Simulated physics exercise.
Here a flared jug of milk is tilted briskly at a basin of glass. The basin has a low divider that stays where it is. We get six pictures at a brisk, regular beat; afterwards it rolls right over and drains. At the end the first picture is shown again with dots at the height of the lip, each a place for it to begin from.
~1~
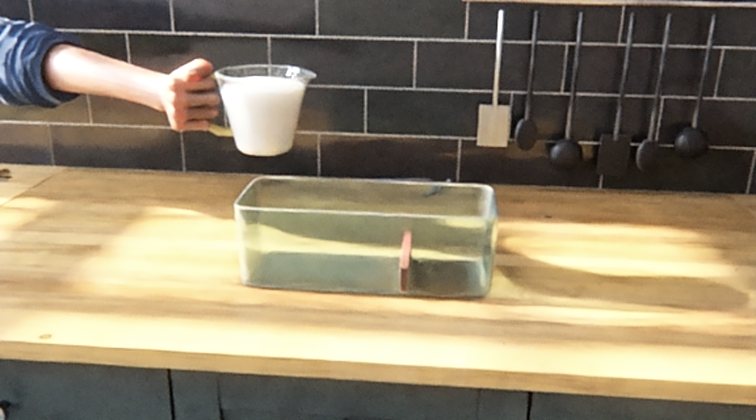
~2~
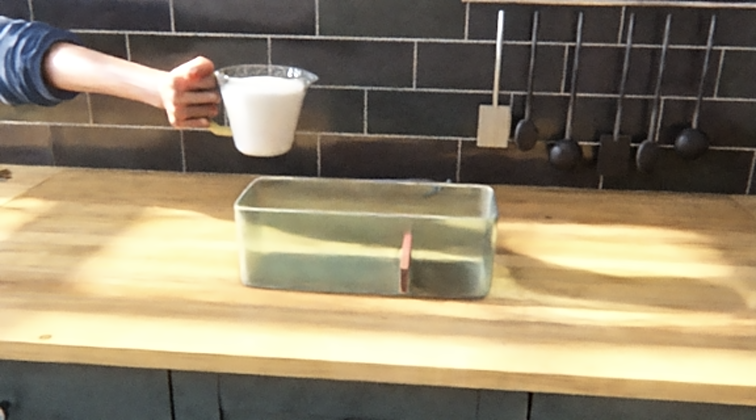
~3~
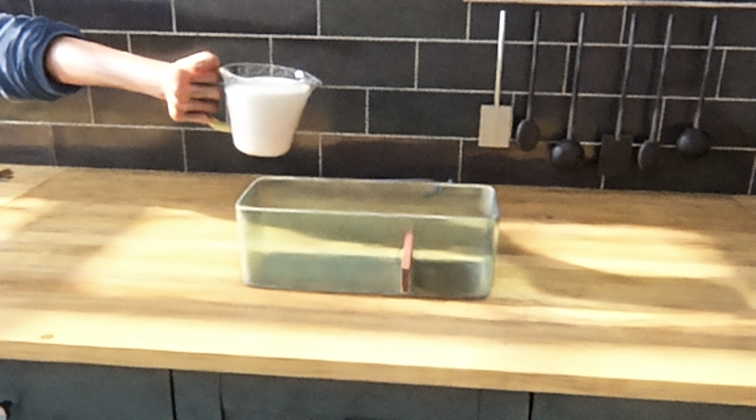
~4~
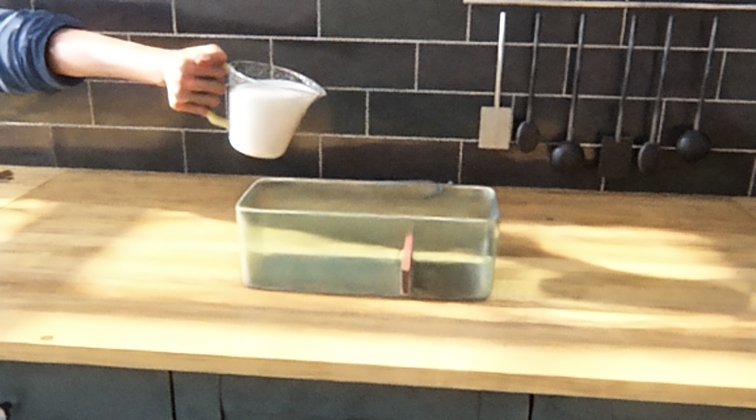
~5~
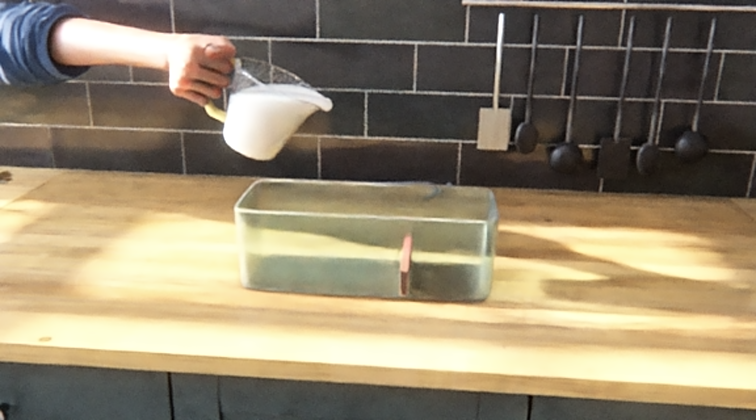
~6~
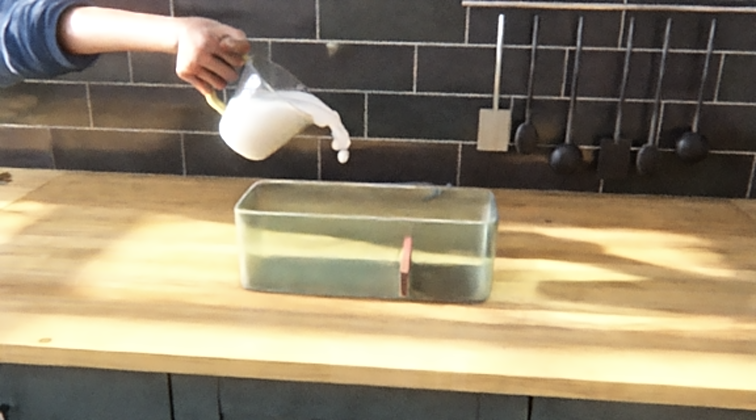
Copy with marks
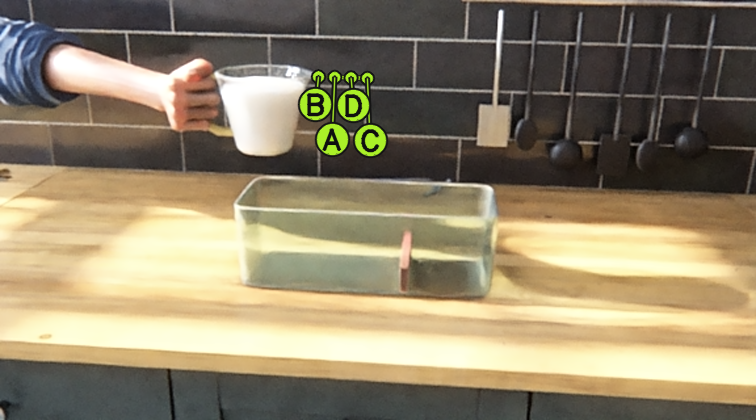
A hand holding a clear jug of white liquid above a rectangular glass basin on a wooden counter tilts it to the right, gradually at first and then more steeply, until the liquid slips over the lip in a short stream.
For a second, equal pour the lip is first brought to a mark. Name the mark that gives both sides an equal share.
The answer is place C.
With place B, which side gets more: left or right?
The left one.
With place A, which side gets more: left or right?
The left side.
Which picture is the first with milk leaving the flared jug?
Picture 5.
In lime, A at (334, 77); B at (318, 76); C at (367, 78); D at (351, 77).
Choosing A, about 92 % ends left of the wall and 6 % right of it.
Choosing B, about 89 % ends left of the wall and 10 % right of it.
Choosing C, about 52 % ends left of the wall and 47 % right of it.
Choosing D, about 79 % ends left of the wall and 20 % right of it.
